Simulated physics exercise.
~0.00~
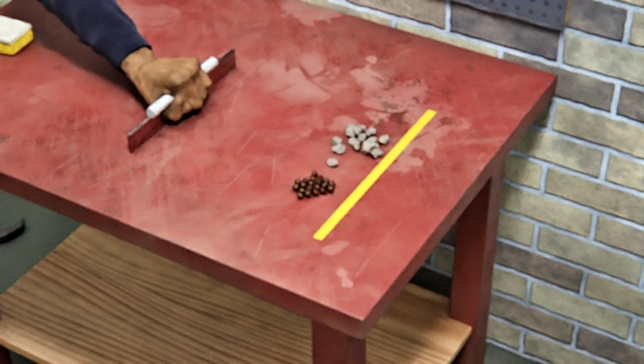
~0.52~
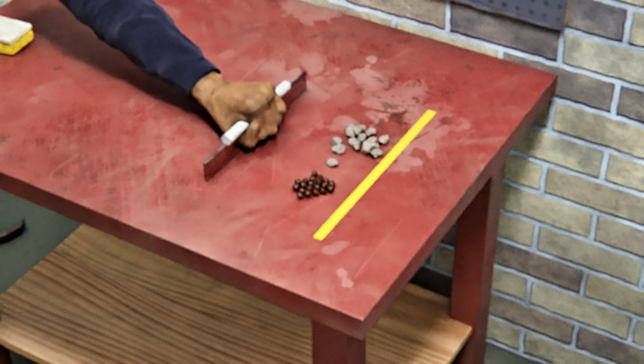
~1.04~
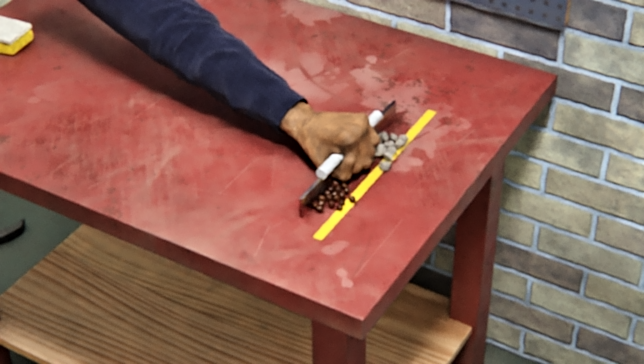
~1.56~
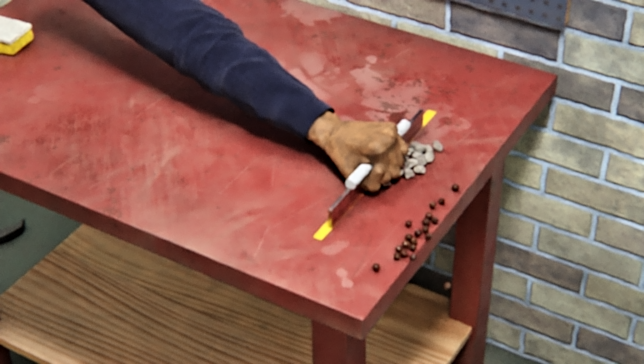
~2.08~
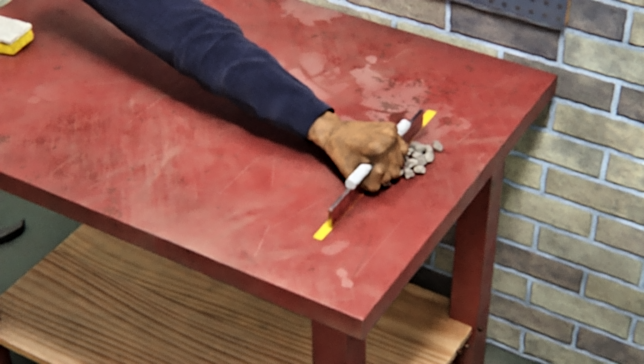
A hand in a dark blue sleeve grips a scraper with a white handle on a worn red table, seen from above at an angle, with a brick wall to the right. Ahead lie a cluster of small dark brown balls and, behind it, a pile of grey pebbles, just before a strip of yellow tape. The scraper sweeps right, reaches both groups and pushes them across the tape. It stops on the tape, while the brown balls scatter onward toward the table's edge. The balls all roll off, but the grey pebbles stay on the tabletop beside the resting scraper.
